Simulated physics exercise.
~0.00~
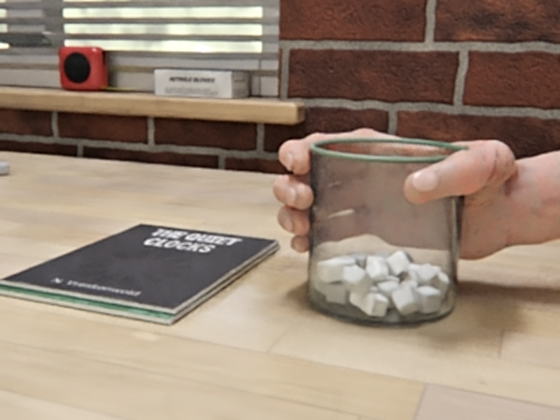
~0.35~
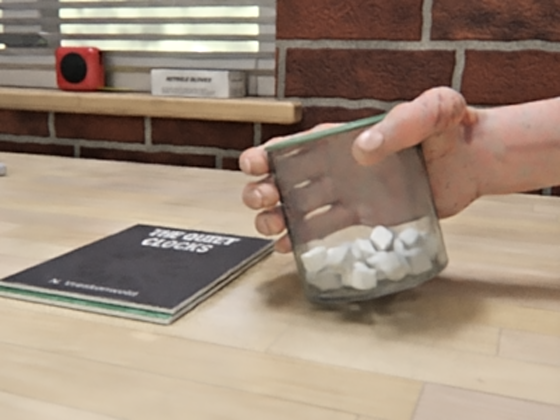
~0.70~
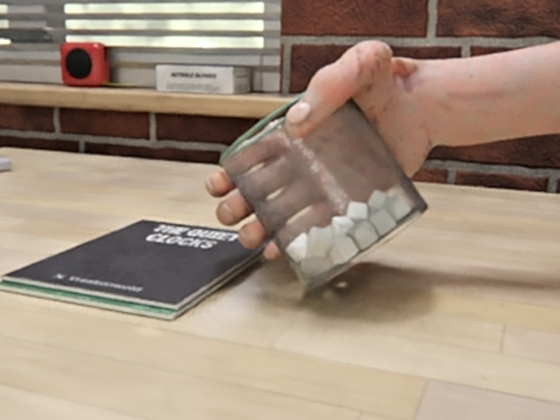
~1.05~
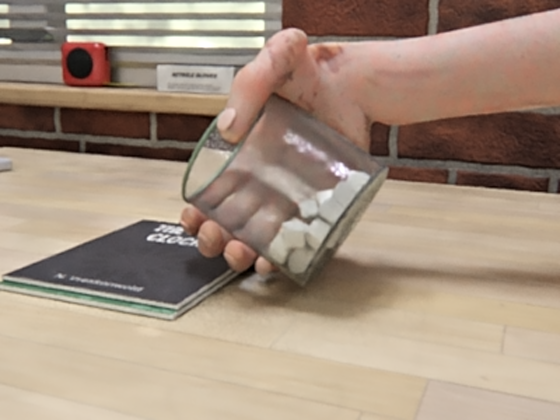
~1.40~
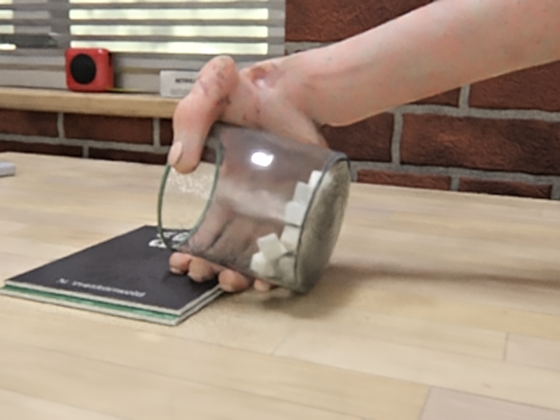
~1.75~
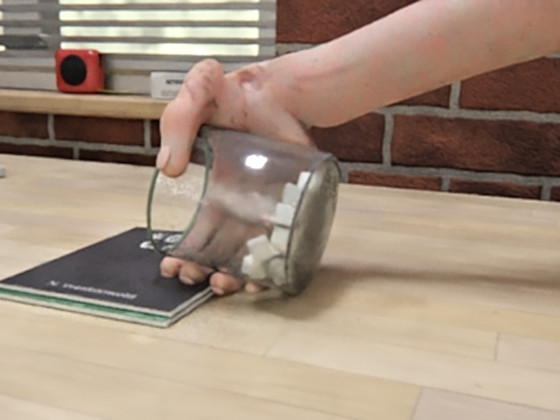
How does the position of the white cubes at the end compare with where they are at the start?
At the start the cubes lie well to the right of the books, low in the upright glass. By the end they are further left and a little higher in view, closer to the books.
